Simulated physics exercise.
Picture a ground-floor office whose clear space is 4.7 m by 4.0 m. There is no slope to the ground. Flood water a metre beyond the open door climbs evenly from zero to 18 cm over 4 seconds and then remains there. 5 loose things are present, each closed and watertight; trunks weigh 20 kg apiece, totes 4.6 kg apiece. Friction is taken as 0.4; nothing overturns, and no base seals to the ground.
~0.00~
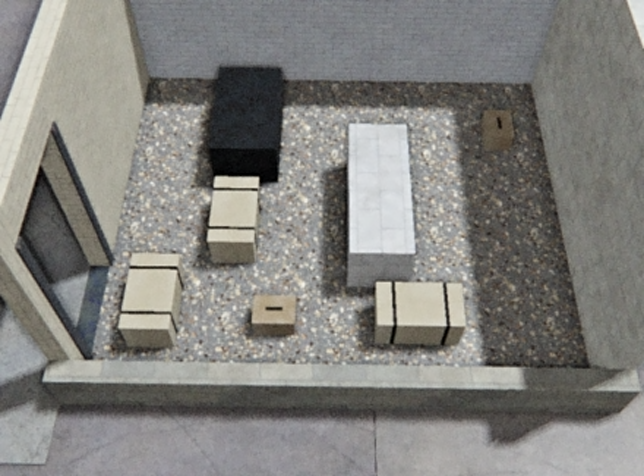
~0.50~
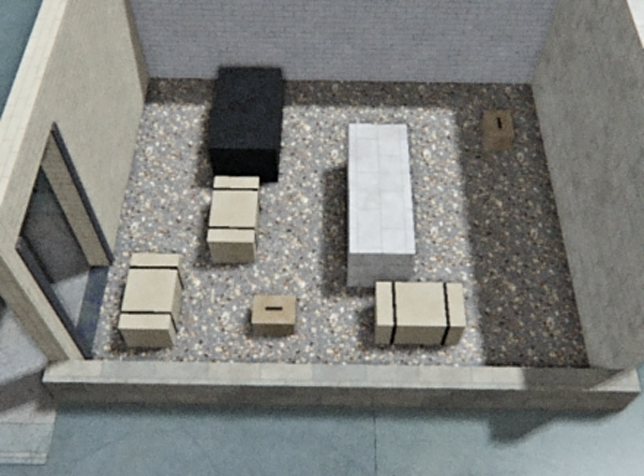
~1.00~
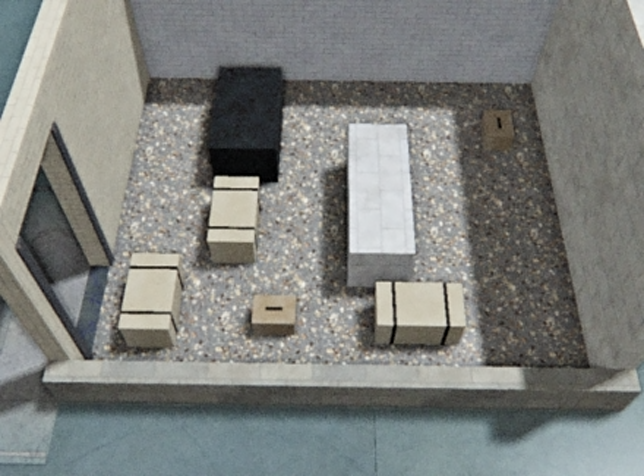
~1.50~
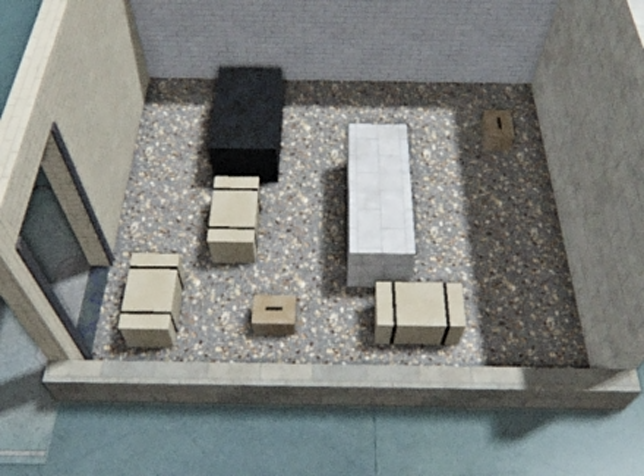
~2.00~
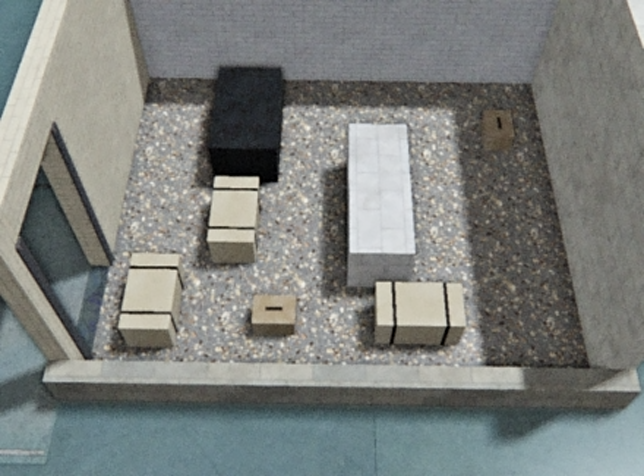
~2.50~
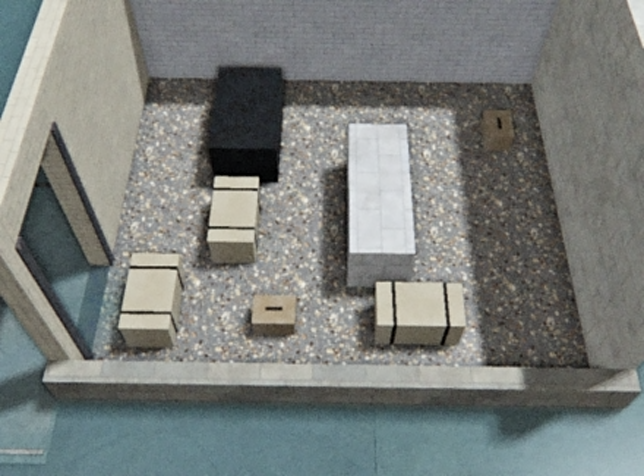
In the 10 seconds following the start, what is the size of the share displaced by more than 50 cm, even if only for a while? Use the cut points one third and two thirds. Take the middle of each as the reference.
It falls at two thirds or above.
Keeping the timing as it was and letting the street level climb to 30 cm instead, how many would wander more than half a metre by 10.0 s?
Result: 5.
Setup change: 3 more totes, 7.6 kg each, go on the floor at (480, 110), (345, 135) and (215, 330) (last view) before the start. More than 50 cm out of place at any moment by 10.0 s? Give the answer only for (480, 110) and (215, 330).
Inside the limit, then above the limit.
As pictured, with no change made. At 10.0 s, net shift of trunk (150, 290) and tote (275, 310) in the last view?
250 cm, 200 cm.
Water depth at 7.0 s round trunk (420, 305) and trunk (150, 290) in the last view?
About 4 and 8 cm.
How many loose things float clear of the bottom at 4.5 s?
At that time the total is 0.
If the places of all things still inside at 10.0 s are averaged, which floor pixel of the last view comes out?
They average out to somewhere around (448, 258).
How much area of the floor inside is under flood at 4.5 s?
Somewhere about 3.5 m2, give or take.
After 3.5 s 0 of 5 are over 50 cm from their spots; 0 afloat.
After 4.5 s 1 of 5 are over 50 cm from their spots; 0 afloat.
After 7.0 s 3 of 5 are over 50 cm from their spots; 2 afloat.
After 10.0 s 4 of 5 are over 50 cm from their spots, and 4 have been at some point; 3 afloat.
